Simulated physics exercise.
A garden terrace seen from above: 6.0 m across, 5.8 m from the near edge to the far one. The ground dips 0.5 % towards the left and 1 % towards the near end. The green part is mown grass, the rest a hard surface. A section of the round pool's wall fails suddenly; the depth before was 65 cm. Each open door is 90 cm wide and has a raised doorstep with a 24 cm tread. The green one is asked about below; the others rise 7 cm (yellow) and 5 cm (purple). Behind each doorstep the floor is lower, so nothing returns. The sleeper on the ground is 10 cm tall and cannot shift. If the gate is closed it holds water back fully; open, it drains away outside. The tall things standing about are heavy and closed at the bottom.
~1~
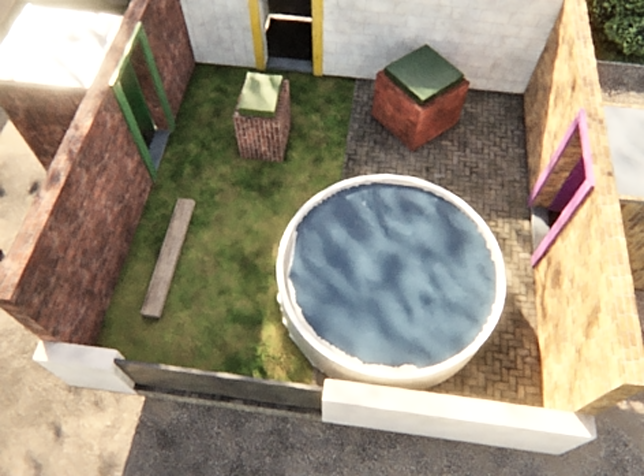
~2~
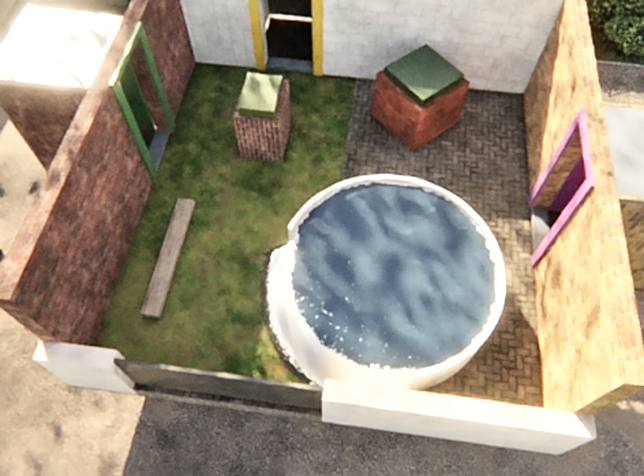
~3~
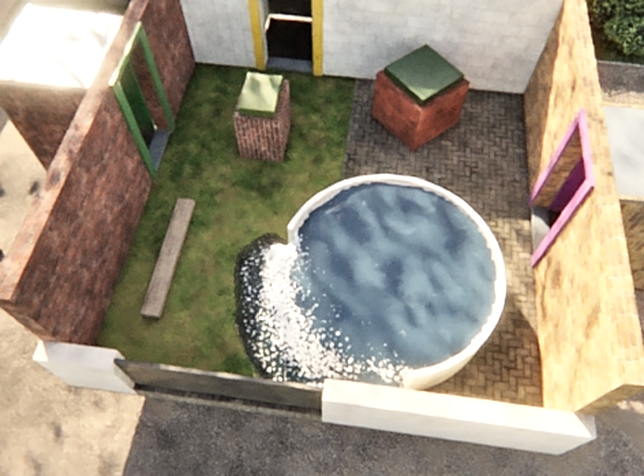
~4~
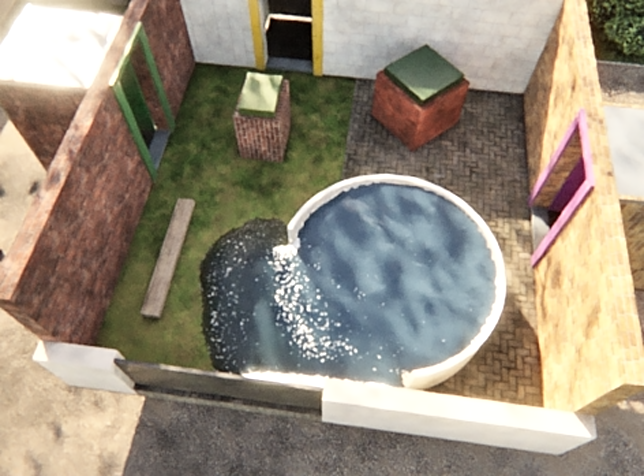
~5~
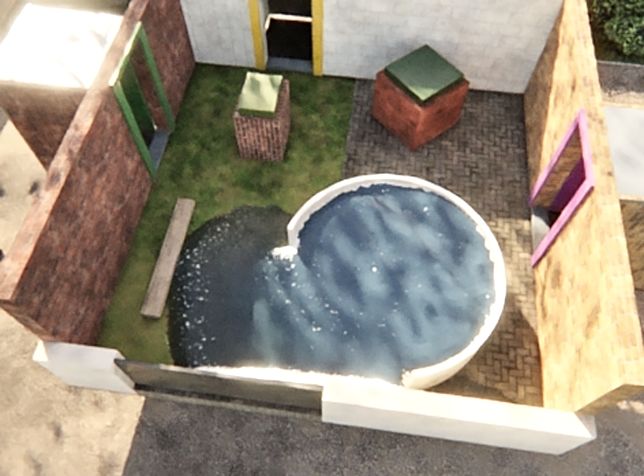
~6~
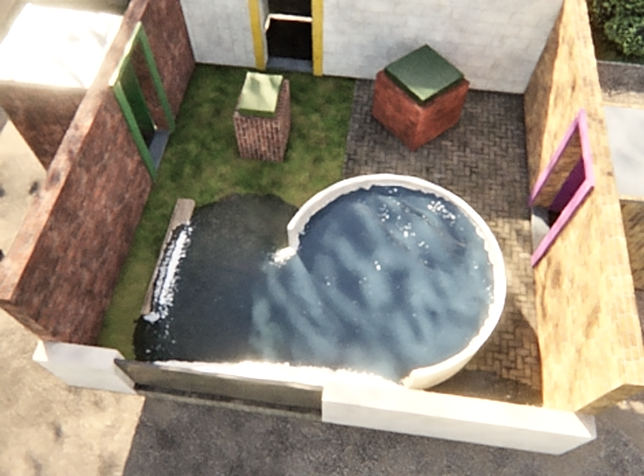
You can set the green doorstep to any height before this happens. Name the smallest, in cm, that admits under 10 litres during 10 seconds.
About 17 cm.
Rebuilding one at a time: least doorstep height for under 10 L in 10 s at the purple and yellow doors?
About 12.0 cm at purple and 13.5 cm at yellow.
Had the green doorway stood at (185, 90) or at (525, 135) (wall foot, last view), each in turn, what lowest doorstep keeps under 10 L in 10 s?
Roughly 27 and 8.5 cm.
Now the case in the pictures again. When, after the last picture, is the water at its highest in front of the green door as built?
Near 6.0 s.
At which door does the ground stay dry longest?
Last comes the yellow one.
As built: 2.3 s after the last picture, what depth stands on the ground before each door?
Depths in cm: Yellow 0, green 14, purple 4.
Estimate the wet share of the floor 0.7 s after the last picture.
Near 35 per cent is wet.
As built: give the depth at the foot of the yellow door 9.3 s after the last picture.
About 10.0 cm.
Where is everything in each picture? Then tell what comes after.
The first frame shows still water, 65 cm deep, in the round pool at (390, 268); the green door at (147, 110) is dry.
In the second frame, the front is at (269, 261), 0.3 m from the gap at (305, 342); 0.7 m2 of floor is wet, 65 cm left at the back.
In the third frame, the front is at (246, 254), 0.7 m from the gap at (305, 342); 1.7 m2 of floor is wet, 65 cm left at the back.
In the fourth frame, the front is at (206, 268), 1.2 m from the gap at (305, 343); 3.2 m2 of floor is wet, 65 cm left at the back.
In the fifth frame, the front is at (171, 286), 1.7 m from the gap at (305, 343); 4.8 m2 of floor is wet, 65 cm left at the back.
In the sixth frame, water pours out at (305, 344) and has run 2.1 m, to a hidden place; about 8 cm deep outside, 60 cm at the back; the green door at (147, 110), 4.1 m from the gap, is still 1.4 m from the nearest water.
Then, 0.7 s after the last picture water covers 35 % of the floor, deepest (57 cm) near (89, 364); it has not reached the green door.
Then, 2.3 s after the last picture water covers 60 % of the floor, deepest (45 cm) near (89, 364); 14 cm at the green door, 10 litres in over its 5 cm doorstep.
Then, 9.3 s after the last picture water covers 100 % of the floor, deepest (18 cm) near (181, 377); 12 cm at the green door, 228 litres in over its 5 cm doorstep.
At the green door as built, the water peaked near 17 cm, 5.9 s after the last picture.
With a doorstep of 14.5 cm, 24 litres would have come in within the 10 s; with 19.5 cm, 2 litres. So under 10 litres takes about 17 cm.
